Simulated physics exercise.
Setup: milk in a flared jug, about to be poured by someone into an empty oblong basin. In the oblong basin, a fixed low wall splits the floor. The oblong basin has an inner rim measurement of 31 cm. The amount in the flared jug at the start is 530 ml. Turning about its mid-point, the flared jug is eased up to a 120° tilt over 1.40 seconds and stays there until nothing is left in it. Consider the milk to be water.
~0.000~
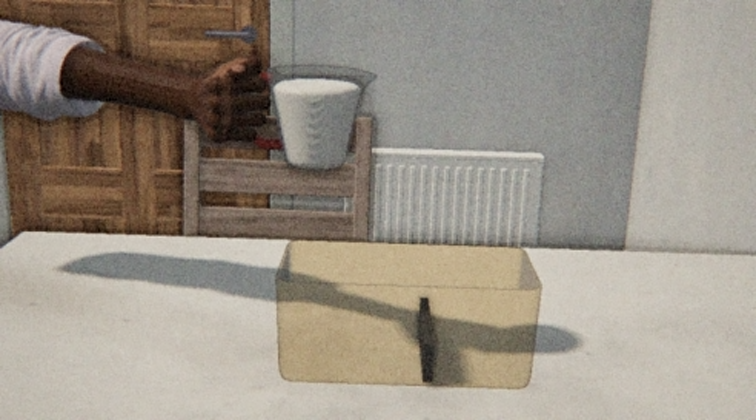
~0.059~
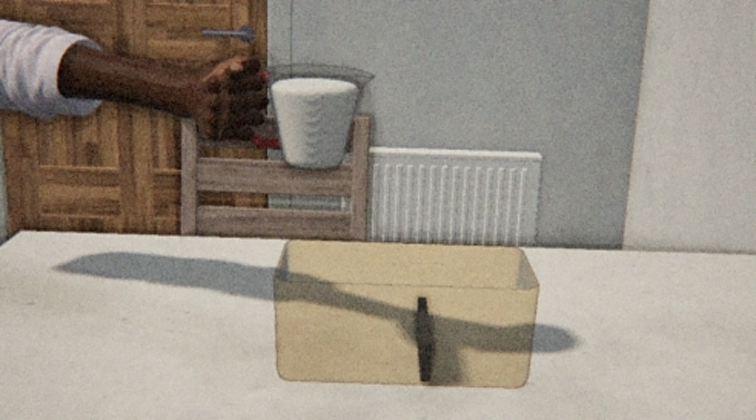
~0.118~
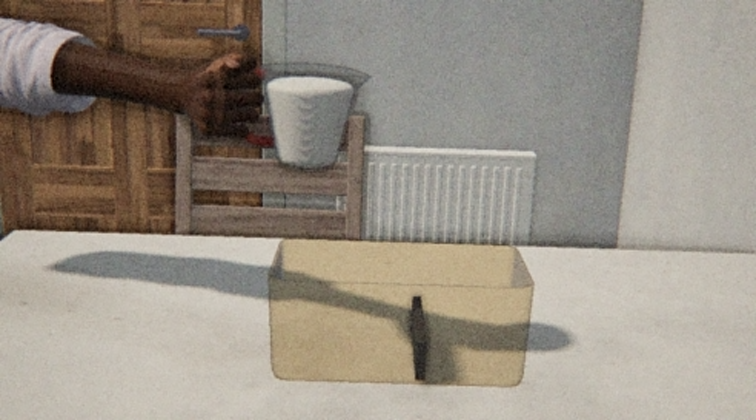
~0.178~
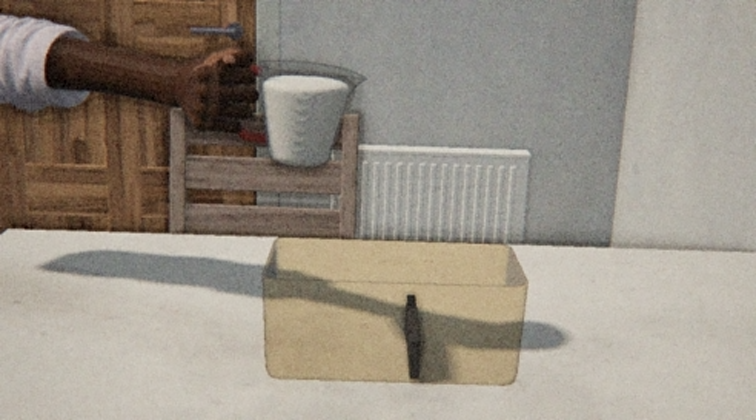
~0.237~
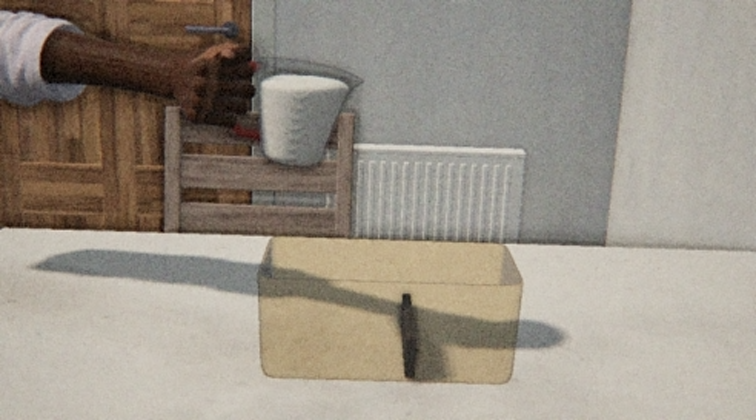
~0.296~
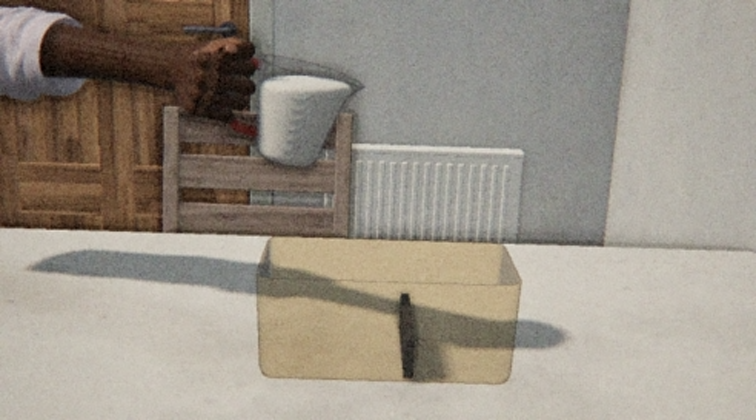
A dark-skinned hand in a white sleeve held a clear flared jug of milk above and behind an oblong basin on a pale table, then slowly tilted it slightly to the right.
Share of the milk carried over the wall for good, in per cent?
Near 55 per cent.
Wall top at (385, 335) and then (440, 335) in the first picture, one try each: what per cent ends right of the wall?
It comes to 85 per cent, and then 35 per cent.
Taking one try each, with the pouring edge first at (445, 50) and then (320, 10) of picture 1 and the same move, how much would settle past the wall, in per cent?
About 75 %, then about 5 %.
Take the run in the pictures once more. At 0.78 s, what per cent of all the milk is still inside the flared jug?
Roughly 64 %.
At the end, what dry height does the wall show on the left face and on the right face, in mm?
I'd say some 42 mm on the left and some 34 mm on the right.
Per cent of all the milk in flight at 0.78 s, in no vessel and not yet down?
It comes to about 24 percent.
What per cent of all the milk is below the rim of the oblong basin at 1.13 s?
About 82 per cent.
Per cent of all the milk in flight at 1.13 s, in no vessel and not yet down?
Something like 12 per cent is in the air then.
By 0.78 s the tilt is 70° and 64 per cent is still to pour, 1 is left of the wall and 11 right of it.
By 1.13 s the tilt is 109° and 5 per cent is still to pour, 29 is left of the wall and 54 right of it.
By 1.50 s the tilt is 120° and 0 per cent is still to pour, 44 is left of the wall and 55 right of it.
By 1.90 s the tilt is 120° and 0 per cent is still to pour, 44 is left of the wall and 55 right of it.
At rest 44 per cent lies left of the wall, 55 right of it and 2 outside.
